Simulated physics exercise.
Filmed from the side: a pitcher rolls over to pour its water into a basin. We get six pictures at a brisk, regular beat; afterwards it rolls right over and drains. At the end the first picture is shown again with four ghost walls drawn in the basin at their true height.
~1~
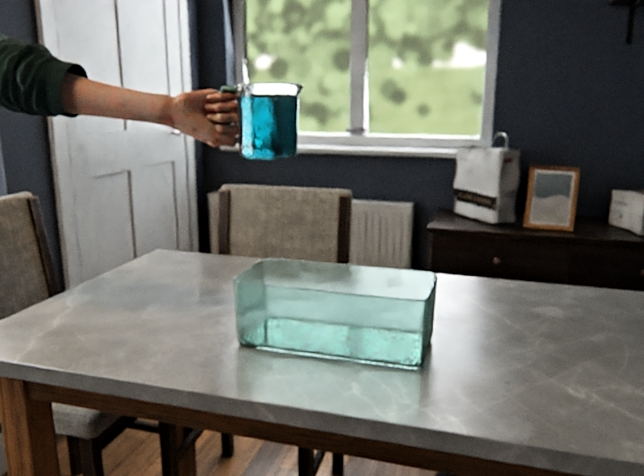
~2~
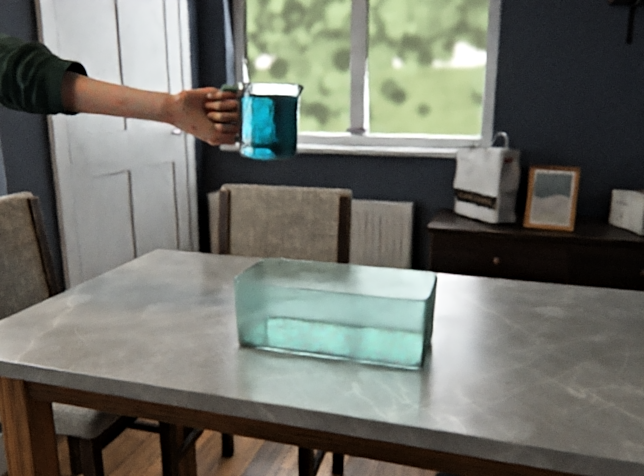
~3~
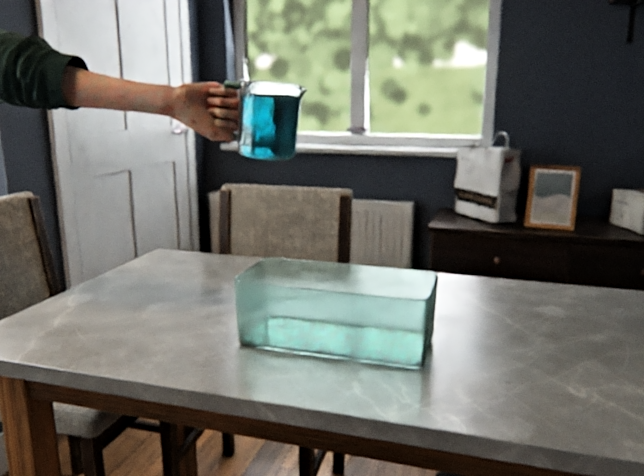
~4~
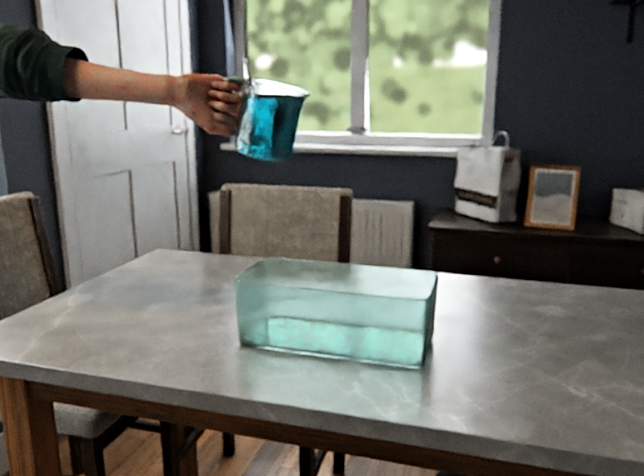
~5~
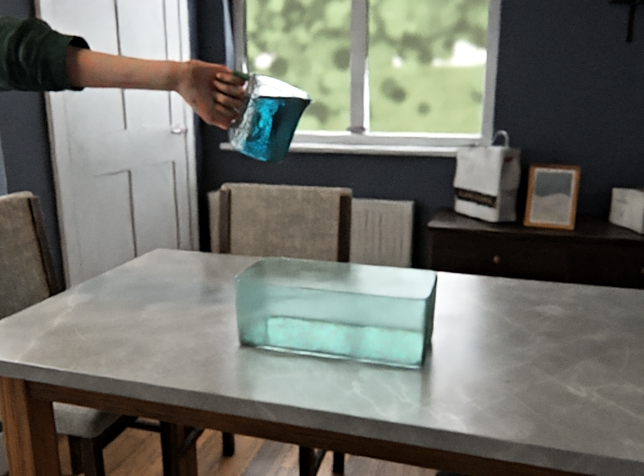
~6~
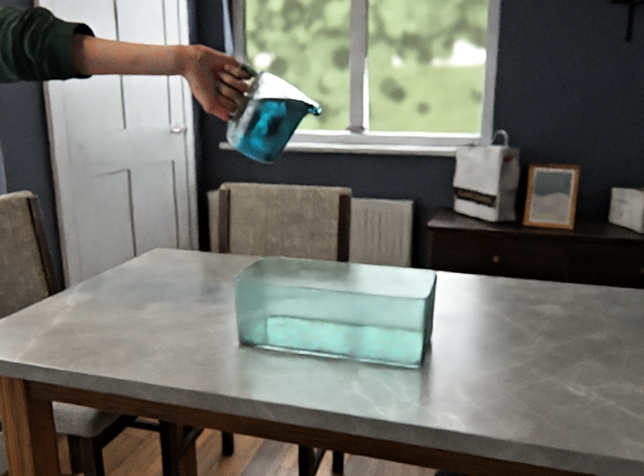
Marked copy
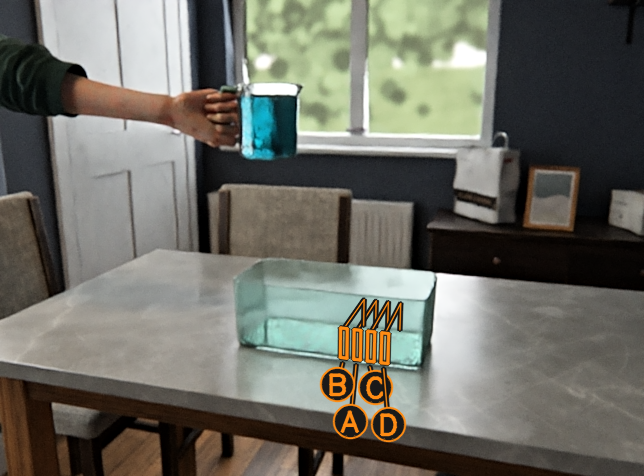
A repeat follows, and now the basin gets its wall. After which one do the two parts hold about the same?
Best: A.
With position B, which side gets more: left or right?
The right side.
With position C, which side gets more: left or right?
More ends on the left.
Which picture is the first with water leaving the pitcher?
Picture 6.
On the marked copy, A at (356, 364); B at (342, 362); C at (369, 366); D at (383, 368).
If A is chosen, about 48 % ends left of the wall and 49 % right of it; 3 % is lost outside.
If B is chosen, about 15 % ends left of the wall and 83 % right of it.
If C is chosen, about 86 % ends left of the wall and 7 % right of it; 8 % is lost outside.
If D is chosen, about 91 % ends left of the wall and 4 % right of it; 4 % is lost outside.
